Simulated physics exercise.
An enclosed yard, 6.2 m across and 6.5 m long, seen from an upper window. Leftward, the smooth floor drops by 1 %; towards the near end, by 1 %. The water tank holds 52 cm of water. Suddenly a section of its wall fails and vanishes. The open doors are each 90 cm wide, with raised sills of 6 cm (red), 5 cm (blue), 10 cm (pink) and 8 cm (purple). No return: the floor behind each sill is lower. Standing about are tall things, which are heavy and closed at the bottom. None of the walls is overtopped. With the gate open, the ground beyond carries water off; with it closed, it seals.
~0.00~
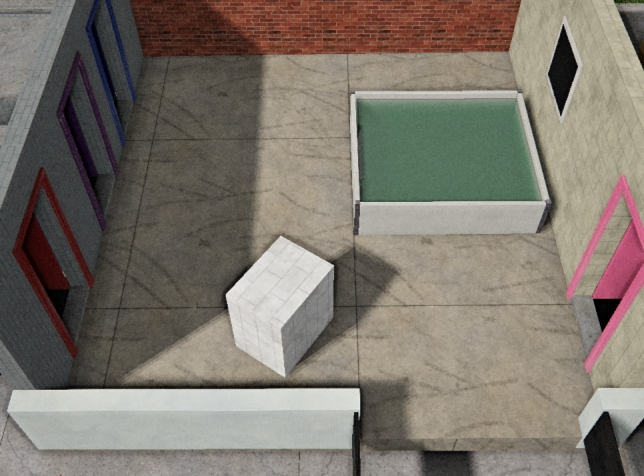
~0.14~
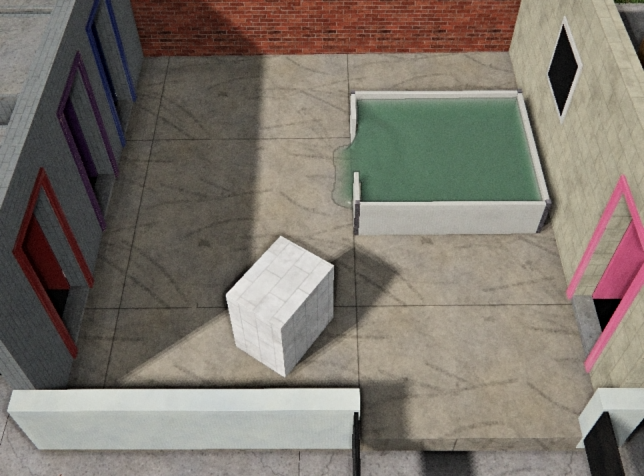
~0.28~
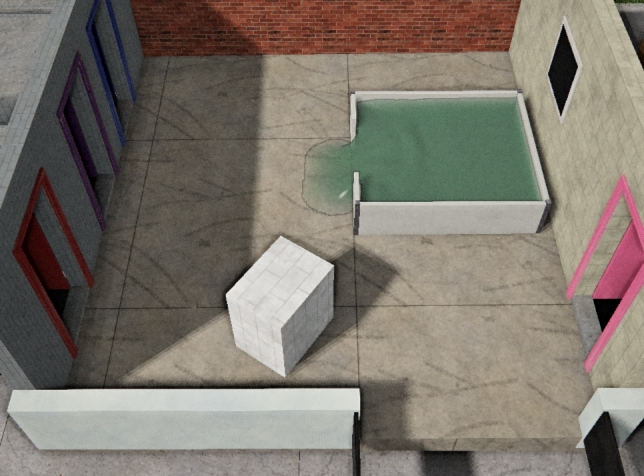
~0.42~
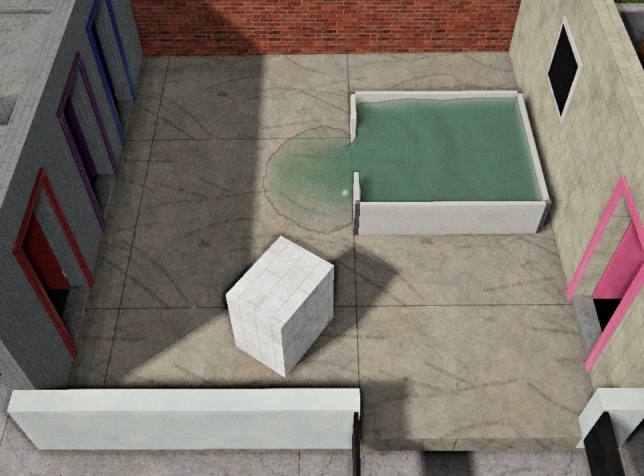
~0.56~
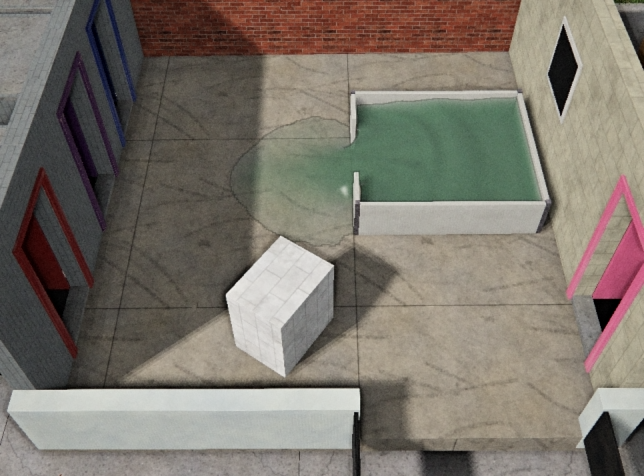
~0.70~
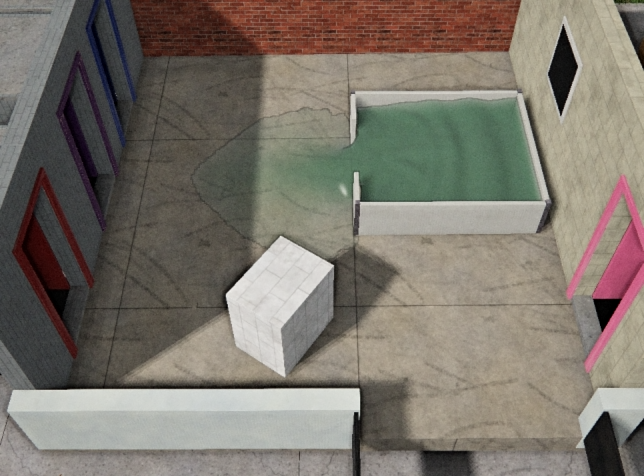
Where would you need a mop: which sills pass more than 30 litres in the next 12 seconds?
Result: At the red door the amount let in will top the limit. At the blue door the amount let in will top the limit. At the pink door the amount let in will fall short of the limit. At the purple door the amount let in will top the limit.
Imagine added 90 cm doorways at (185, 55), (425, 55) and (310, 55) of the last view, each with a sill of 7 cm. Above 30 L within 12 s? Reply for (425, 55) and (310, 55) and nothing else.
Result in order - not enough, then not enough.
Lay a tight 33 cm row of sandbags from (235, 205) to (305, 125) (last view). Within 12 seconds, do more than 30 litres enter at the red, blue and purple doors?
Against that limit: Red above, blue below, purple below.
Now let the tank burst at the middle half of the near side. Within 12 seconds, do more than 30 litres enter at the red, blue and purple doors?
Compared with the limit, red is lower, blue is lower and purple is lower.
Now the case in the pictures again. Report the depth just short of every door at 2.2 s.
Red 11 cm, blue 16 cm, pink 0 cm, purple 20 cm.
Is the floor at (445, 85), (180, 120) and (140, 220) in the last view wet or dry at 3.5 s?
Point 1: Unreached; point 2: Reached; point 3: Reached.
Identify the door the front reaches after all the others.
Pink.
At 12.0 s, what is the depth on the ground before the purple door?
Average: ~ 9.5 cm.
After 1.4 s water covers 30 % of the floor and is deepest (28 cm) near (339, 173); red door not reached, blue door not reached, pink door not reached, purple door 12 cm at the sill, 2 L in.
After 2.2 s water covers 45 % of the floor and is deepest (25 cm) near (339, 173); red door 11 cm at the sill, 0 L in, blue door 16 cm at the sill, 25 L in, pink door not reached, purple door 20 cm at the sill, 49 L in.
After 3.5 s water covers 45 % of the floor and is deepest (23 cm) near (60, 420); red door 11 cm at the sill, 22 L in, blue door 15 cm at the sill, 99 L in, pink door not reached, purple door 19 cm at the sill, 131 L in.
After 7.0 s water covers 70 % of the floor and is deepest (16 cm) near (60, 420); red door 9 cm at the sill, 45 L in, blue door 12 cm at the sill, 206 L in, pink door not reached, purple door 12 cm at the sill, 206 L in.
After 12.0 s water covers 100 % of the floor and is deepest (14 cm) near (60, 420); red door 10 cm at the sill, 79 L in, blue door 8 cm at the sill, 257 L in, pink door 3 cm at the sill, 0 L in, purple door 10 cm at the sill, 224 L in.
